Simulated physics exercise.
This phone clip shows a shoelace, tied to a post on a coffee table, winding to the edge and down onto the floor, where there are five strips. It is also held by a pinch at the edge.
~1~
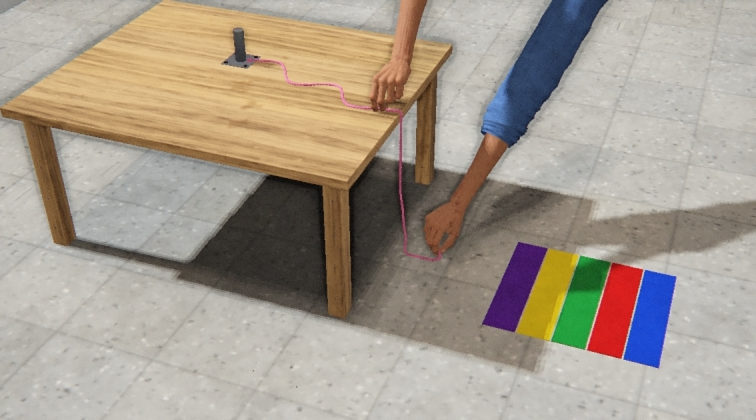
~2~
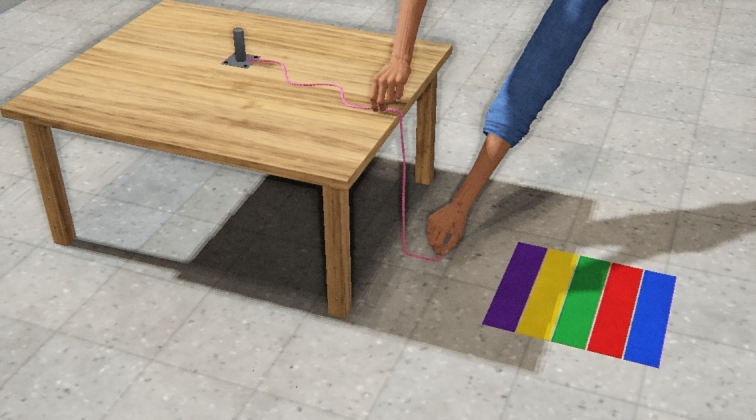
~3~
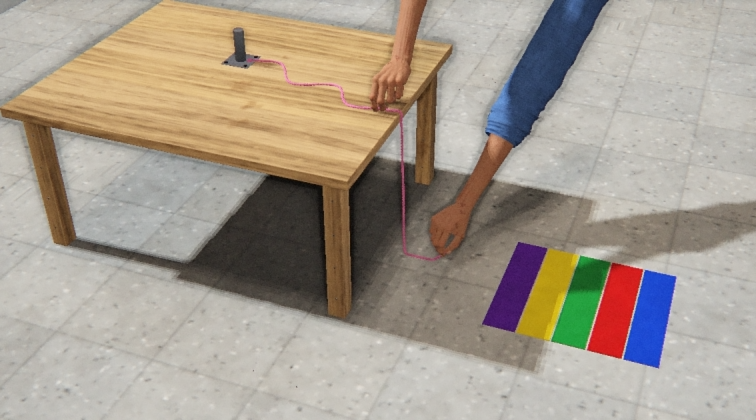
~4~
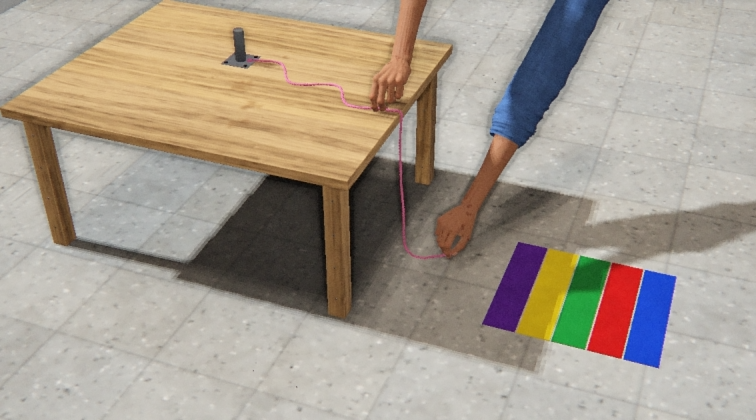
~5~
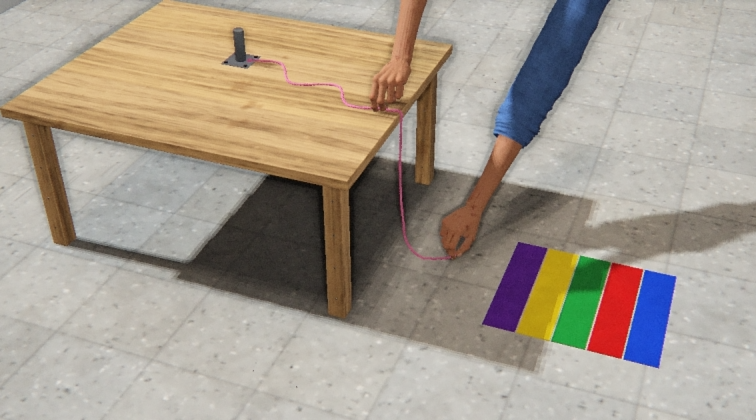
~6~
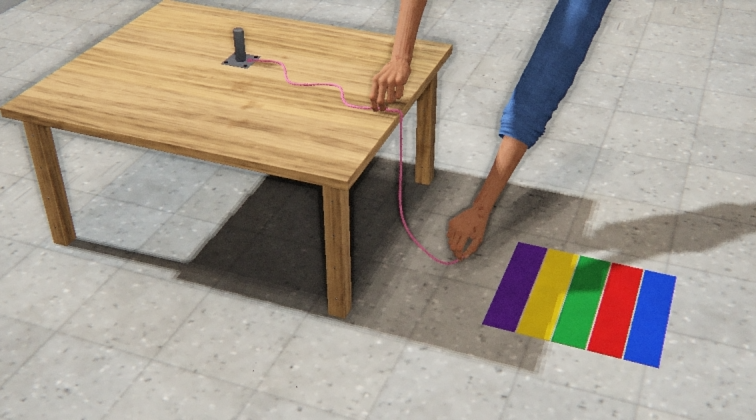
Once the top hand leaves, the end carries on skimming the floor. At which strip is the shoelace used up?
At the green one.
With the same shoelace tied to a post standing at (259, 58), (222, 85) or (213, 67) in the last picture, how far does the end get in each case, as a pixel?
Going through them in sequence: (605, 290), (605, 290) and finally (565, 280).
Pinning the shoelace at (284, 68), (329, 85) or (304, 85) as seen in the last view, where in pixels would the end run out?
Expect roughly (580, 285) for the first, (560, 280) for the second and (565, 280) for the third.
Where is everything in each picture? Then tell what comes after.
In the first picture, end (439, 251); purple (505, 312); yellow (539, 320); green (573, 328); red (609, 337); blue (645, 346).
In the second picture, end (442, 252); shoelace through (279, 63) (305, 85) (345, 103) (401, 125) (404, 183) (404, 240).
In the third picture, end (445, 253).
In the fourth picture, end (451, 254); shoelace through (279, 63) (305, 85) (345, 103) (401, 125) (401, 182) (404, 240).
In the fifth picture, end (456, 255).
In the sixth picture, end (463, 257); shoelace through (279, 63) (305, 85) (345, 103) (401, 125) (400, 182) (414, 239).
A little later, end near (516, 269); over purple.
Next, end near (560, 279); over yellow.
When it is tight, end near (588, 285); over green. The end stops over the green strip.
